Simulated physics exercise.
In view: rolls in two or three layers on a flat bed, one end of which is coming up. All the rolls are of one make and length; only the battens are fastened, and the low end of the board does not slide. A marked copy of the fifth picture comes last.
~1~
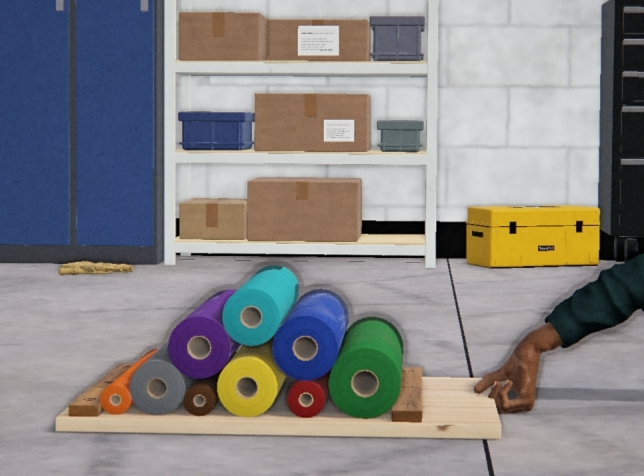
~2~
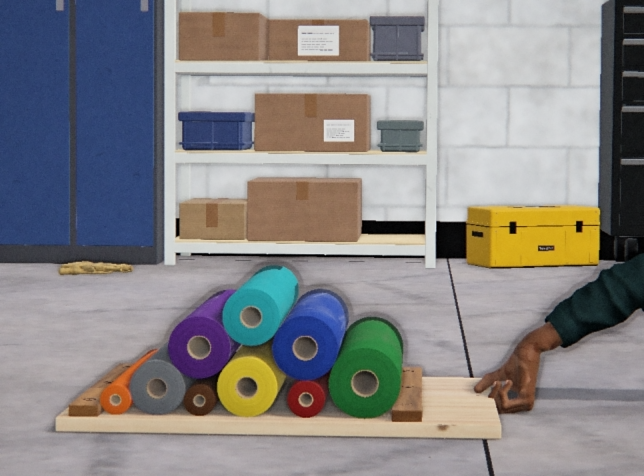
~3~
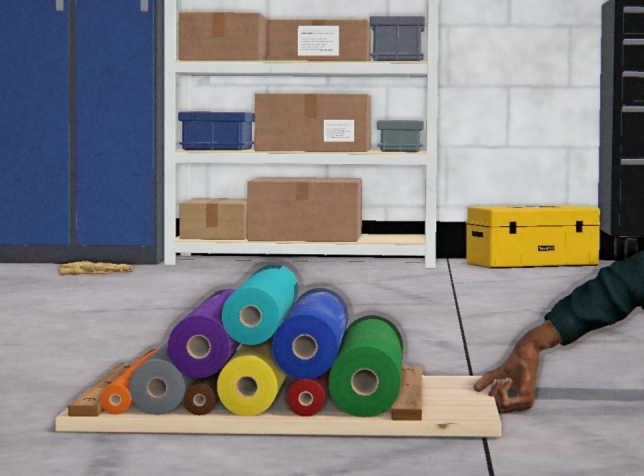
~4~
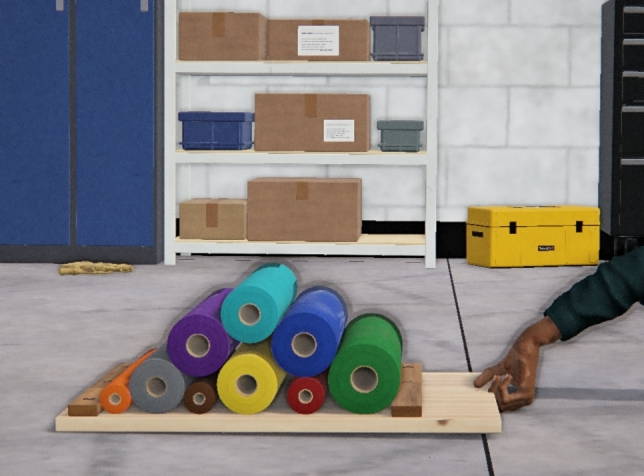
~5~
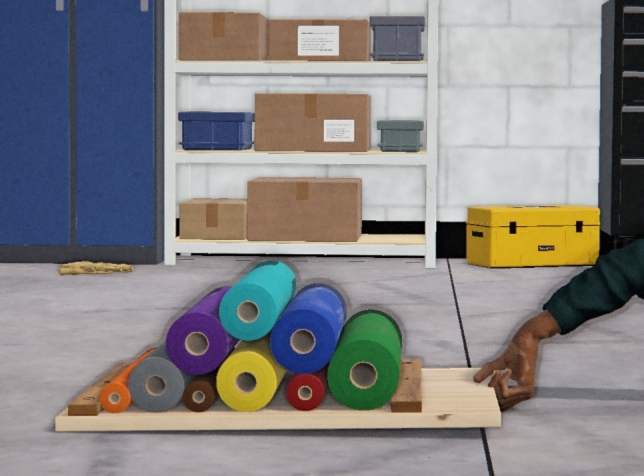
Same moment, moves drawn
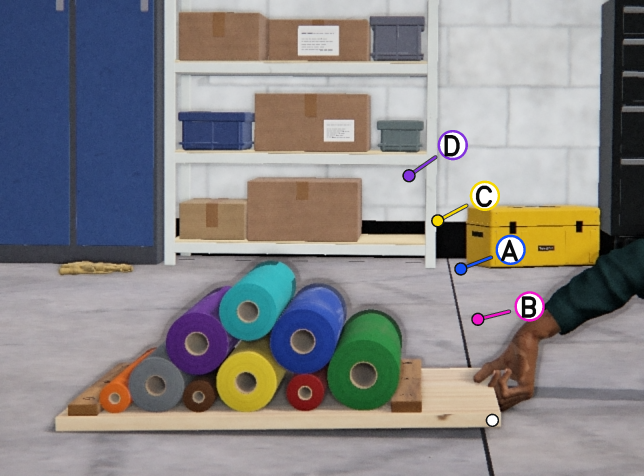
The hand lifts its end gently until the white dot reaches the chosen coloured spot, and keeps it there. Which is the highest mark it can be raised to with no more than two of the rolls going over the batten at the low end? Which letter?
Lift it to D and no more.
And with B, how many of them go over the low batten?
With B, none.
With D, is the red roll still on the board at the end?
Yes.
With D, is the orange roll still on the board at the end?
Yes, with D.
On the marked copy, A at (461, 269); B at (478, 319); C at (438, 221); D at (409, 176); the white dot at (492, 420).
Taking D. A third of the way, board at 20°.
Two thirds of the way, board at 36°.
When it is over, board at 36°, none over the low batten.
As for the rest, A none over the low batten; B none over the low batten; C none over the low batten.
